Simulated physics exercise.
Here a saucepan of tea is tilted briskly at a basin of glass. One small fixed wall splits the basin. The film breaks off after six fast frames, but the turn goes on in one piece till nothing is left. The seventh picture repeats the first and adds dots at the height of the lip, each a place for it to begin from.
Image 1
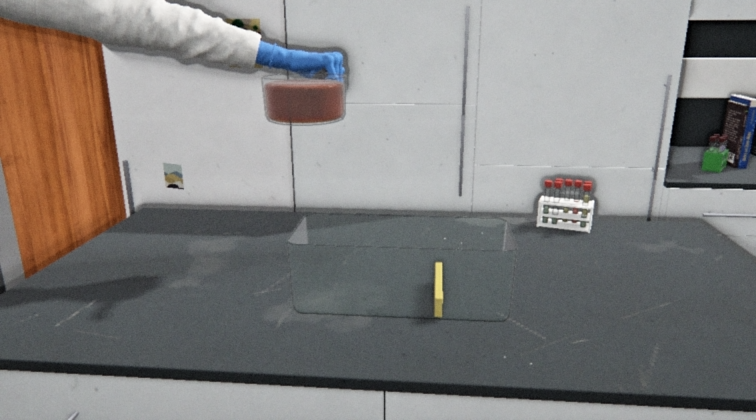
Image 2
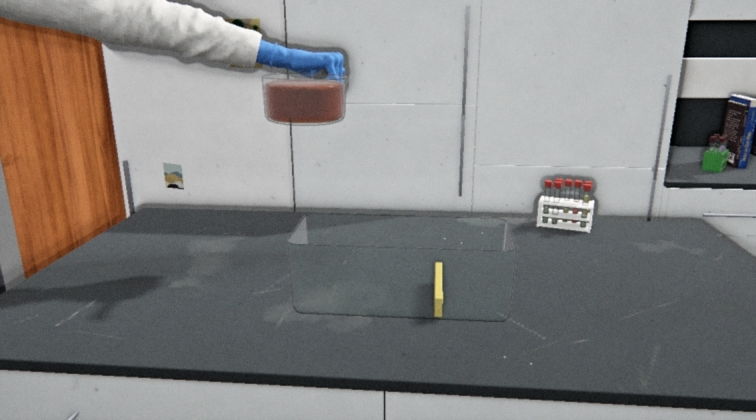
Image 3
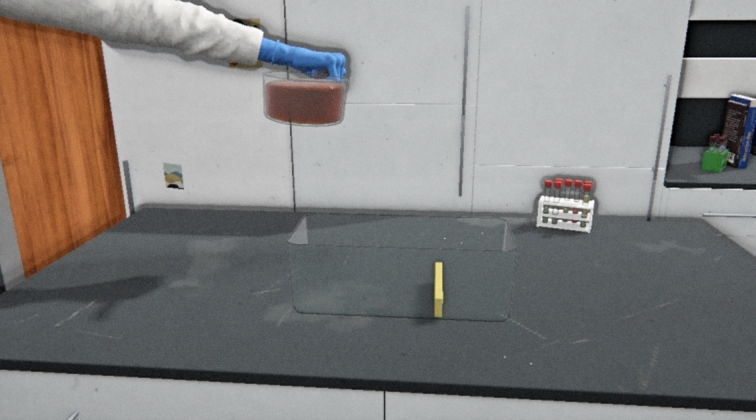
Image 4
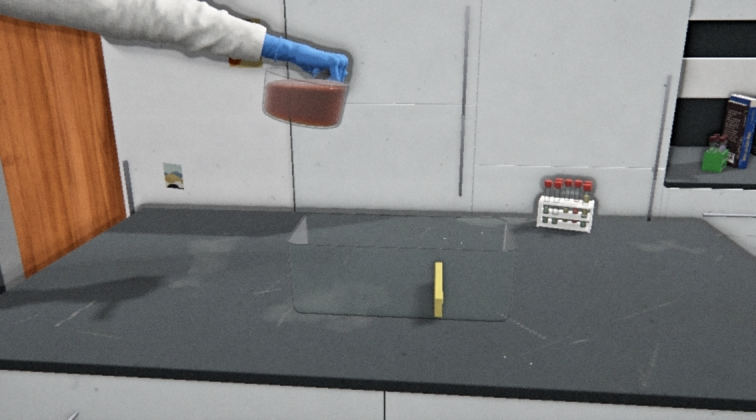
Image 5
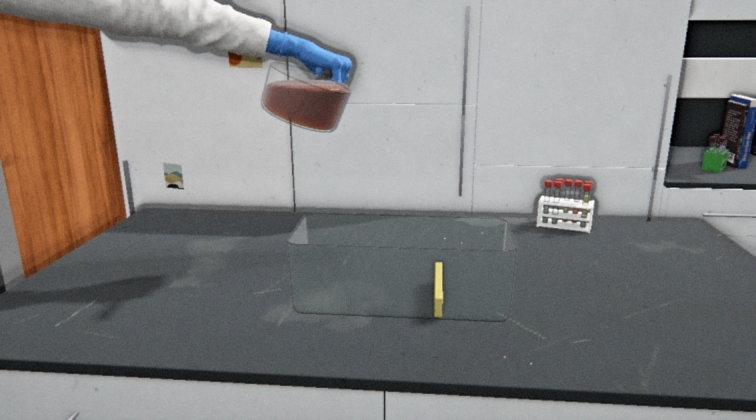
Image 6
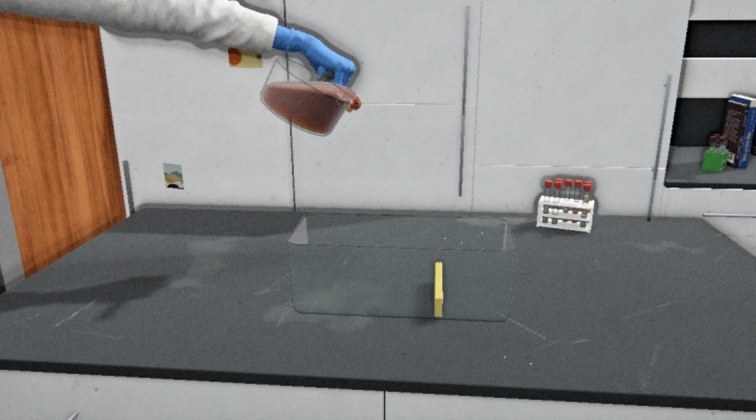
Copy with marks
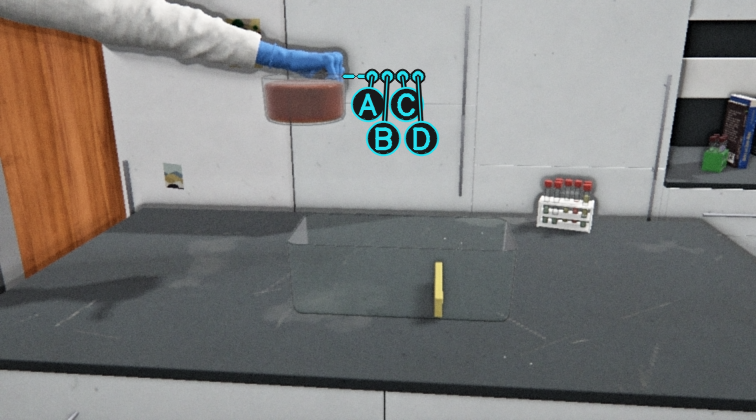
A blue-gloved hand on a white-sleeved arm, reaching in from the upper left, holds a clear container of reddish-brown liquid level, then tips it steadily rightward until liquid reaches over the lip. Below, a transparent basin and an upright yellow block sit on a scratched dark counter, with red-capped tubes racked at right. The fixed, slightly raised view faces a pale-panelled laboratory wall, orange wood at left.
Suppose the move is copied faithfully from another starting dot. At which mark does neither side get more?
Use place B.
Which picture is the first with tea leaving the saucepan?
In picture 5.
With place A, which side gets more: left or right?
The left side.
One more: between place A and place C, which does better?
That is place C.
On the marked copy, A at (372, 76); B at (387, 76); C at (402, 76); D at (417, 76).
Choosing A, about 73 % ends left of the wall and 25 % right of it; 3 % is lost outside.
Choosing B, about 49 % ends left of the wall and 49 % right of it.
Choosing C, about 38 % ends left of the wall and 61 % right of it.
Choosing D, about 28 % ends left of the wall and 71 % right of it.
